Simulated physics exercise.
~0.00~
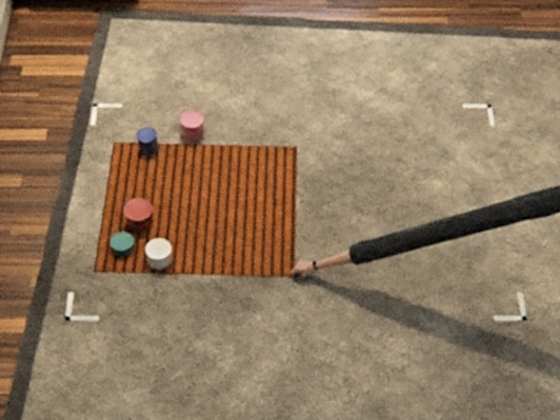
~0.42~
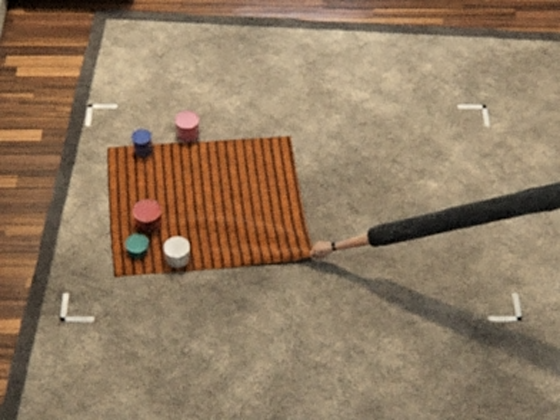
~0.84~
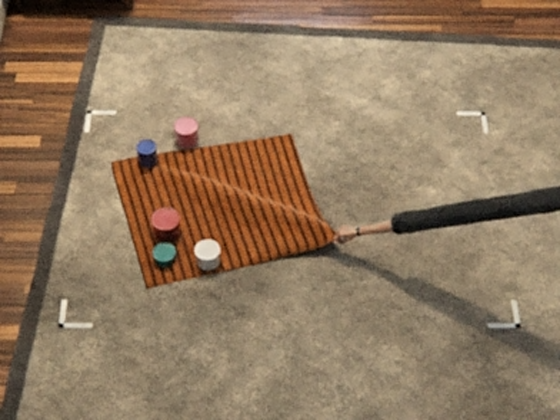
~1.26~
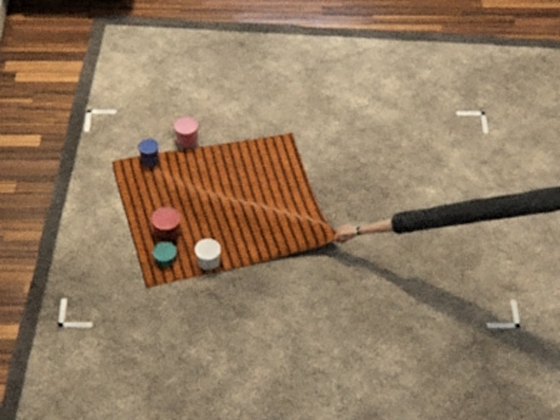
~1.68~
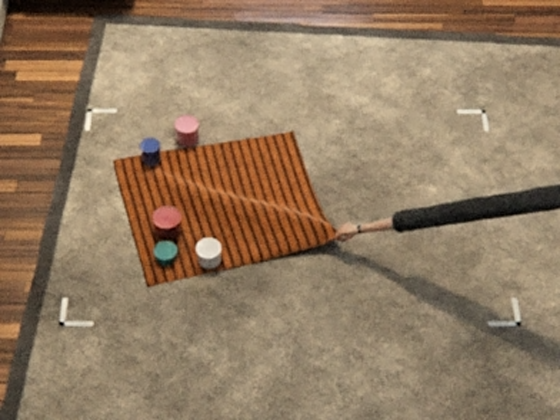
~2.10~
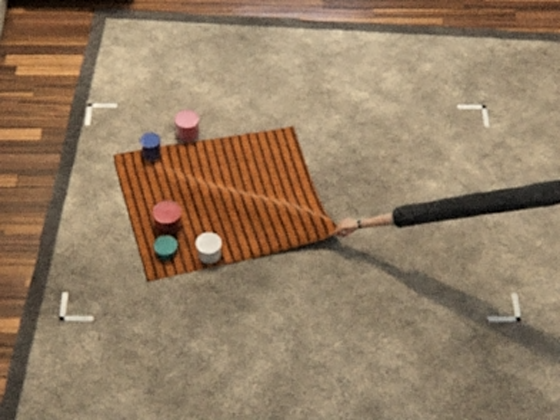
The clip opens on a thin, orange-brown striped rug lying on a larger grey carpet, with a red bin and teal and white buckets on it, a blue bucket at its upper edge and a pink bucket just beyond. A hand on a dark-sleeved arm holds the lower right corner and pulls it to the right. The rug shifts and then twists at an angle, carrying the red, teal and white containers along. The blue bucket moves only slightly, while the pink one stays put. The pulling then stops, and everything rests with the hand still at the skewed rug's corner.
